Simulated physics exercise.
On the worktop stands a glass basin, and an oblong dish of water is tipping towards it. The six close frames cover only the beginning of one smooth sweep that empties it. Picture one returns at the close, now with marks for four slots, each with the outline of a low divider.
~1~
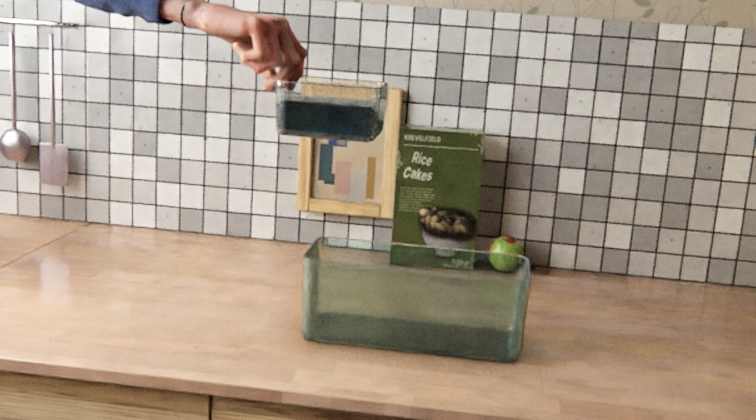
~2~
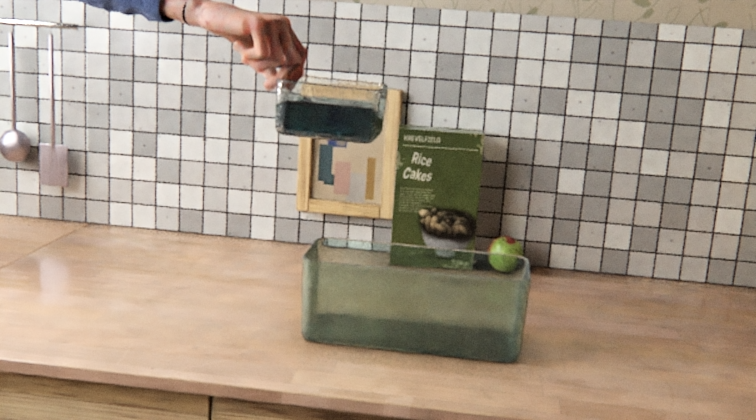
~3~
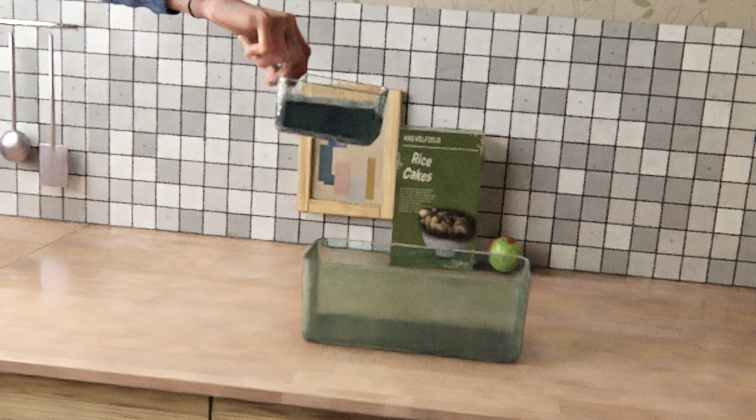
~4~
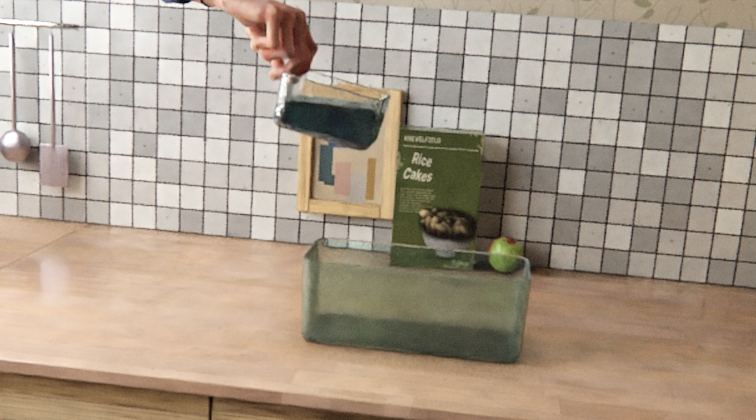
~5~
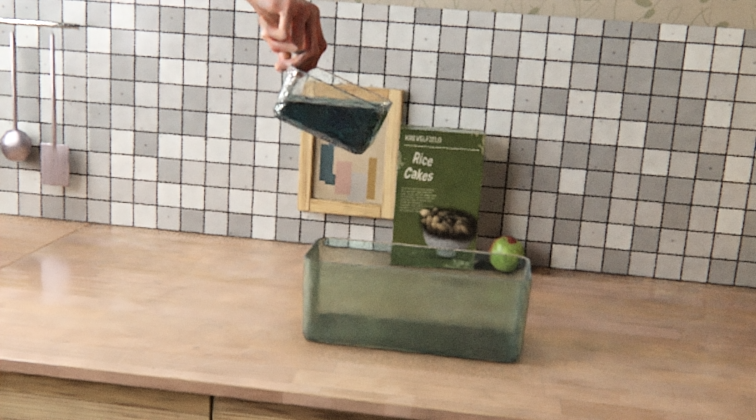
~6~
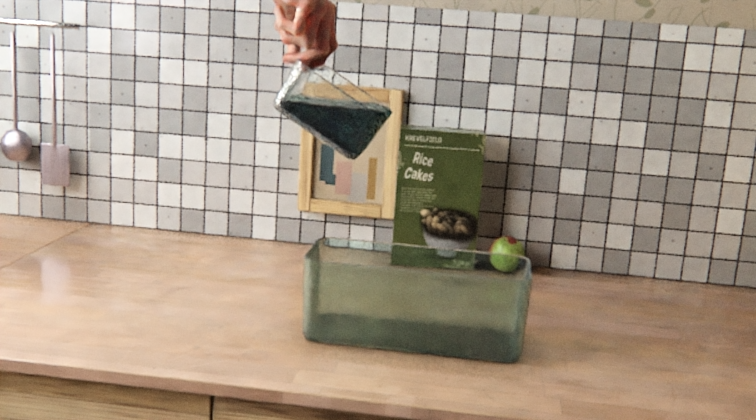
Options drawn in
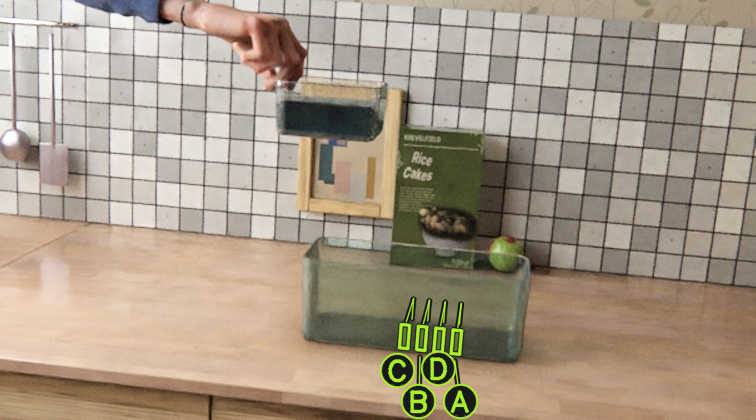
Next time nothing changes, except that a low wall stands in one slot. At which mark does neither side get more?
B works best here.
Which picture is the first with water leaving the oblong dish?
Picture 6.
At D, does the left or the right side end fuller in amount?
The left side.
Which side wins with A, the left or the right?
More ends on the left.
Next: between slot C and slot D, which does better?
C.
In lime, A at (454, 360); B at (420, 356); C at (402, 354); D at (437, 358).
Choosing A, about 91 % ends left of the wall and 8 % right of it.
Choosing B, about 51 % ends left of the wall and 48 % right of it.
Choosing C, about 38 % ends left of the wall and 60 % right of it.
Choosing D, about 83 % ends left of the wall and 16 % right of it.
